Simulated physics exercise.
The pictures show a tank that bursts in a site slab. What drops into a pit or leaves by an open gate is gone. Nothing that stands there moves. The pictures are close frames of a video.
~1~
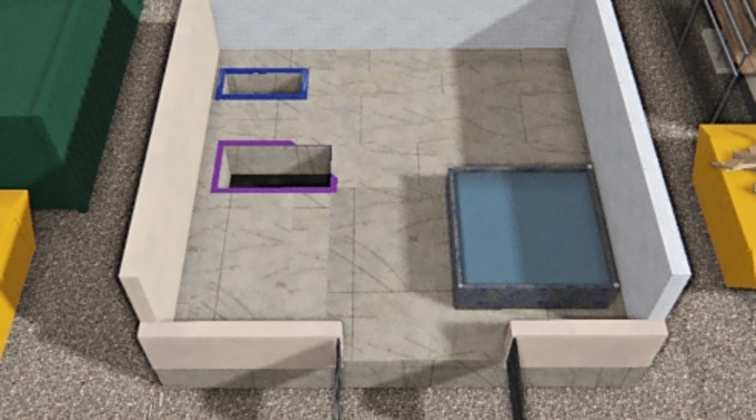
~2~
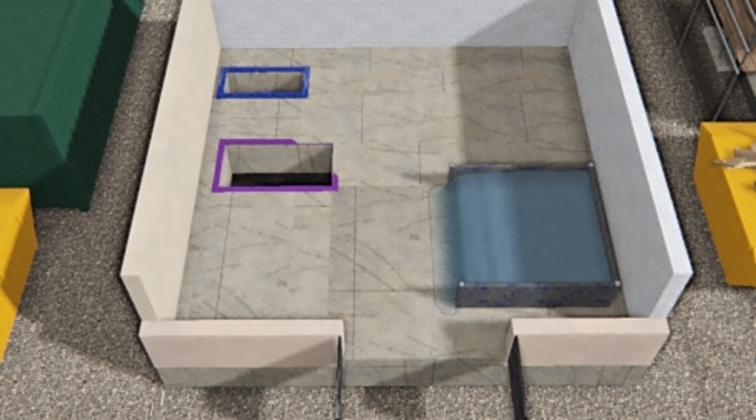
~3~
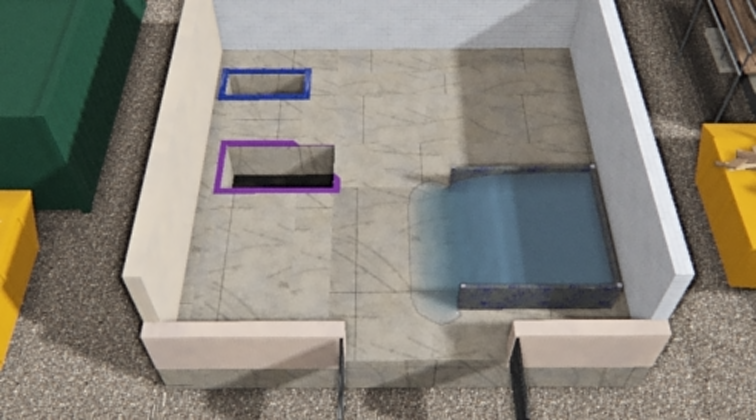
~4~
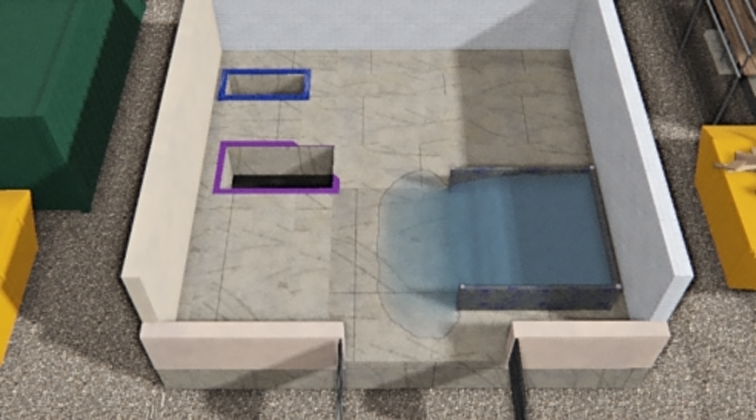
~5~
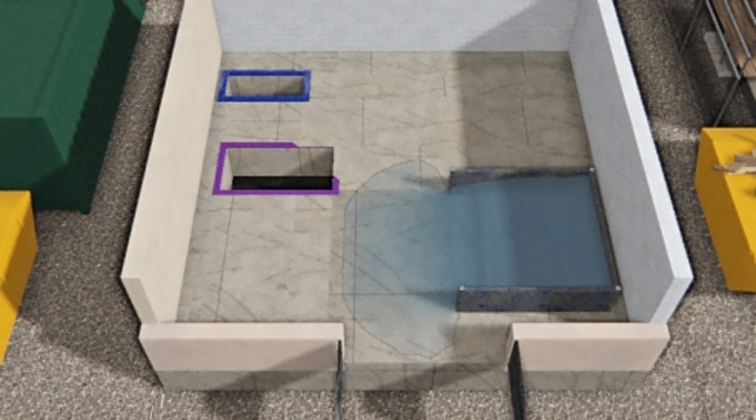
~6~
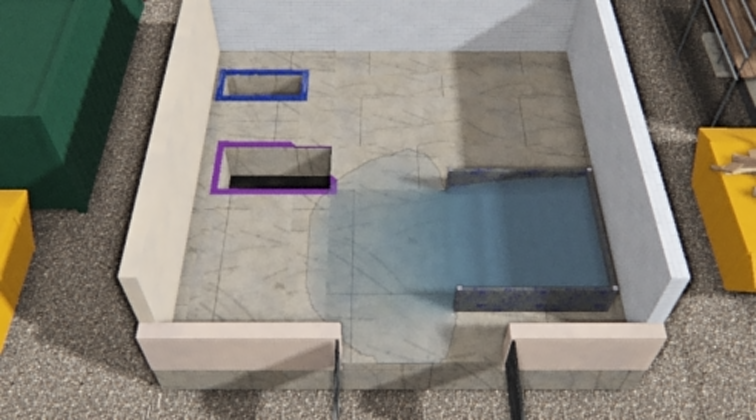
On a walled concrete slab with two outlined pits, a tank of still blue water opened on its left side, and the water poured out and spread leftward across the floor in a widening sheet.
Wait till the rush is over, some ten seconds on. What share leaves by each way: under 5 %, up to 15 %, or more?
In the end: The gate takes from 5 to 15 %; the blue pit takes under 5 %; the purple pit takes over 15 %.
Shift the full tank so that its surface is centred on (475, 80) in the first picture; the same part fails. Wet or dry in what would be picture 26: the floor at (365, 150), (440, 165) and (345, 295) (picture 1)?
In that order: Under water, not flooded, free of water.
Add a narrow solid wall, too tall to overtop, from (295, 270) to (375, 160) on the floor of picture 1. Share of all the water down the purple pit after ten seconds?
Parts in a hundred: Purple 25.
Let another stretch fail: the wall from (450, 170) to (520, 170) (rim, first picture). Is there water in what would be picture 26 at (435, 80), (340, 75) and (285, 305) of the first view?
In turn: Under water, flooded, free of water.
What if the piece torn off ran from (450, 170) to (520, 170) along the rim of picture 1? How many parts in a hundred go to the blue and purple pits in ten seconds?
Per cent: Blue 20, purple 10.
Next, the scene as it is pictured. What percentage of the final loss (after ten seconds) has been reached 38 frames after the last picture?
Roughly 65 per cent.
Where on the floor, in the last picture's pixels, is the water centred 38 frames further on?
Roughly at (333, 246).
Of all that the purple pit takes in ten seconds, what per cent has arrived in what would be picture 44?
Roughly 70 per cent.
A moment on, water covers 40 % of the floor; the gate 1 %, the blue pit 0 %, the purple pit 1 %.
Next, water covers 40 % of the floor; the gate 2 %, the blue pit 0 %, the purple pit 5 %.
Then, water covers 45 % of the floor; the gate 4 %, the blue pit 0 %, the purple pit 14 %.
Later, water covers 50 % of the floor; the gate 6 %, the blue pit 1 %, the purple pit 35 %.
In the end, water covers 65 % of the floor; the gate 12 %, the blue pit 1 %, the purple pit 50 %.
